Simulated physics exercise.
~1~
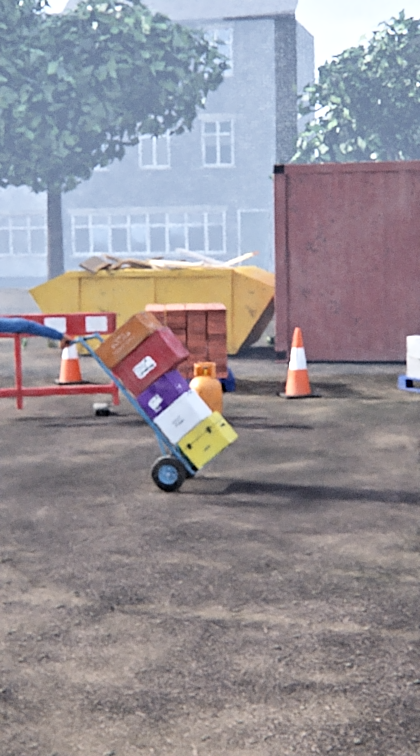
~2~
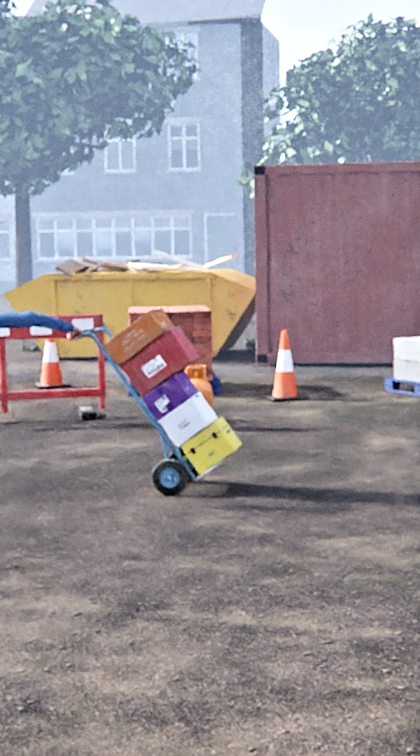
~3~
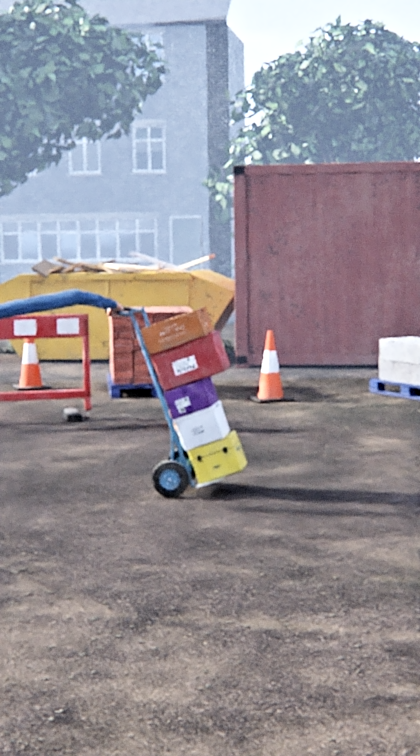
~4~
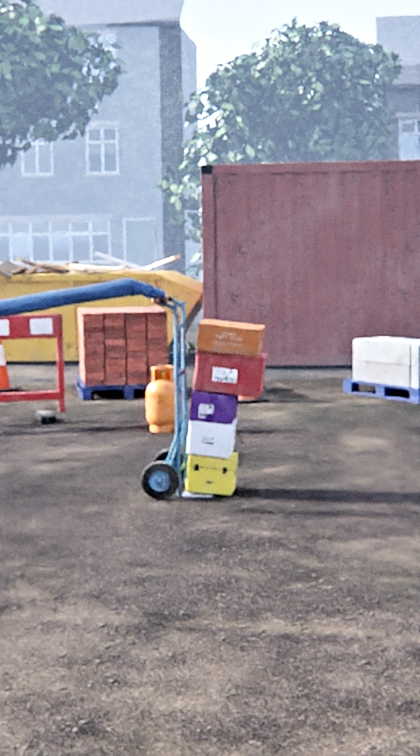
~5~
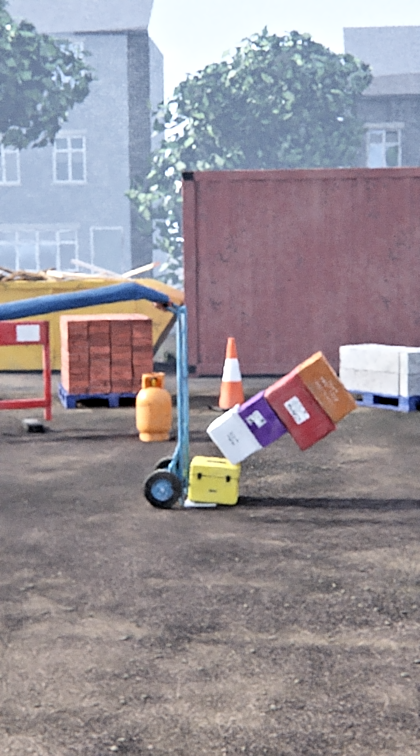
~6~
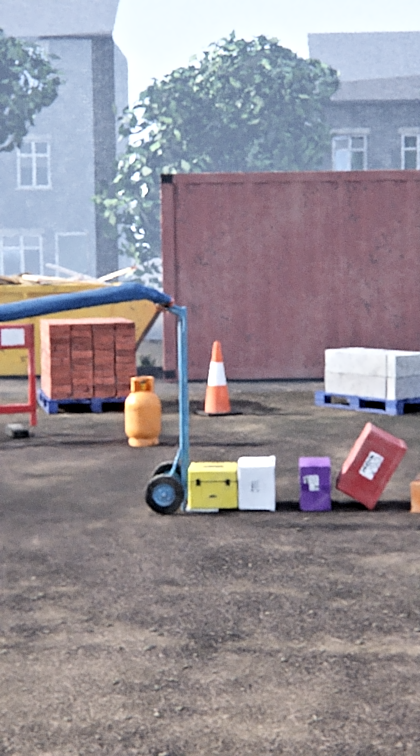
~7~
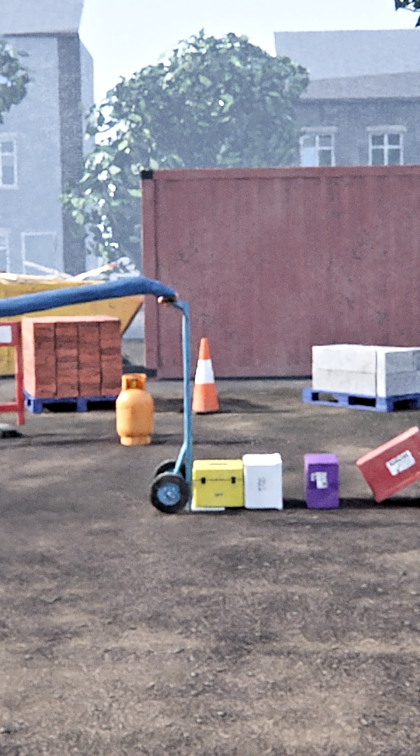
Blue-sleeved arm swinging a leaning hand truck upright, four stacked boxes toppling off rightward onto dirt, yellow toolbox staying put.
